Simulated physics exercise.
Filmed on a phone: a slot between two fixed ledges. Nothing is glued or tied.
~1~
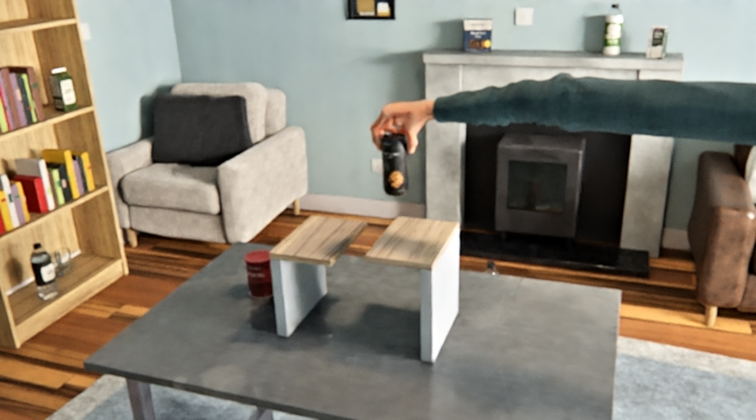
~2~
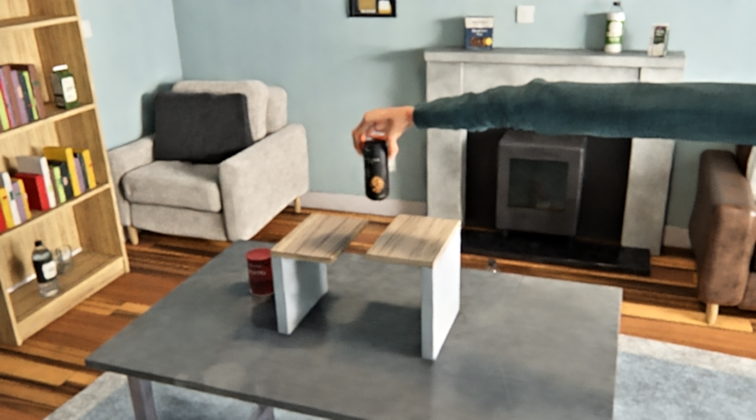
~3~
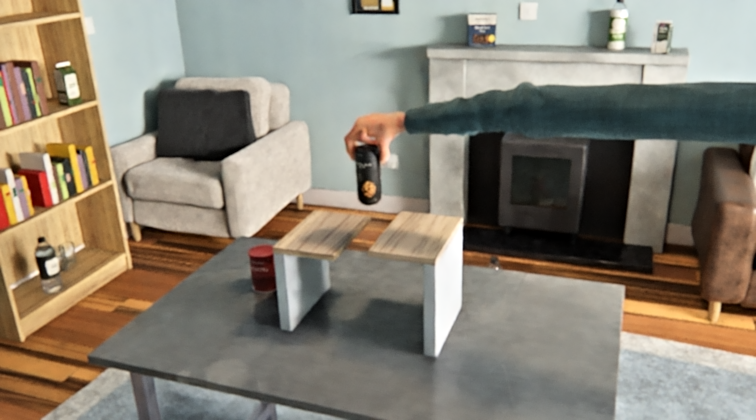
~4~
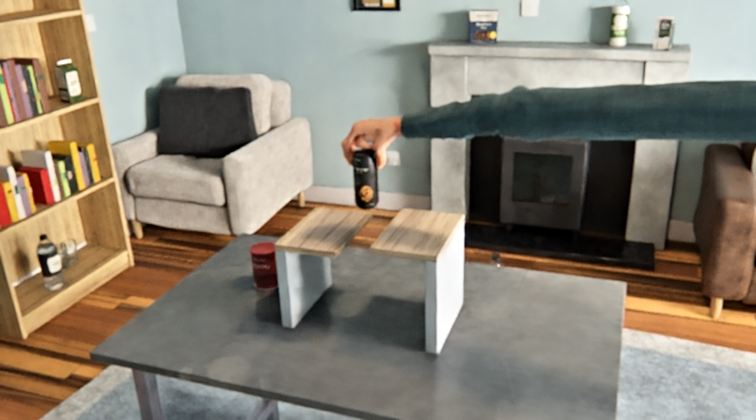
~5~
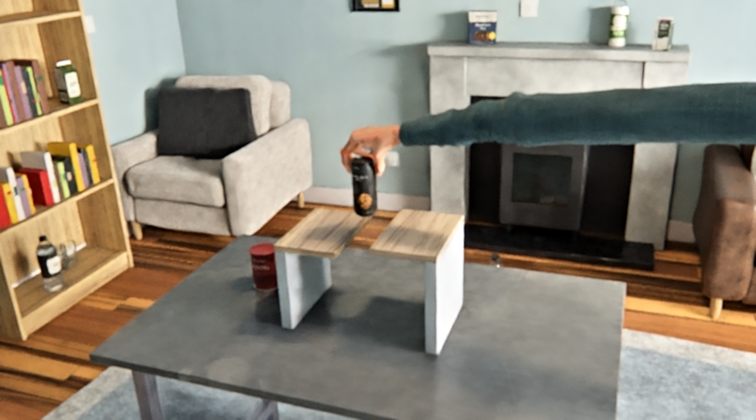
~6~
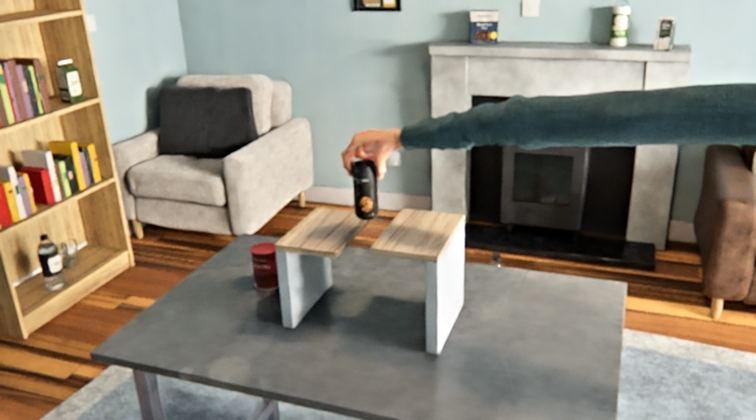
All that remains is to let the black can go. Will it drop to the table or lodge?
The can goes down the gap.
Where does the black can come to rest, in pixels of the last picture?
Around (370, 291).
Then, 0.20 s past the last view, black can displaced about its own width near (367, 210).
Then, 0.30 s past the last view, black can displaced well along near (369, 264).
Then, 0.50 s past the last view, black can displaced well along near (370, 291).
Finally, moved from the start, black can; red tin still in place. Final places as the last picture's camera would see them, black can near (370, 291). The can reaches the table.
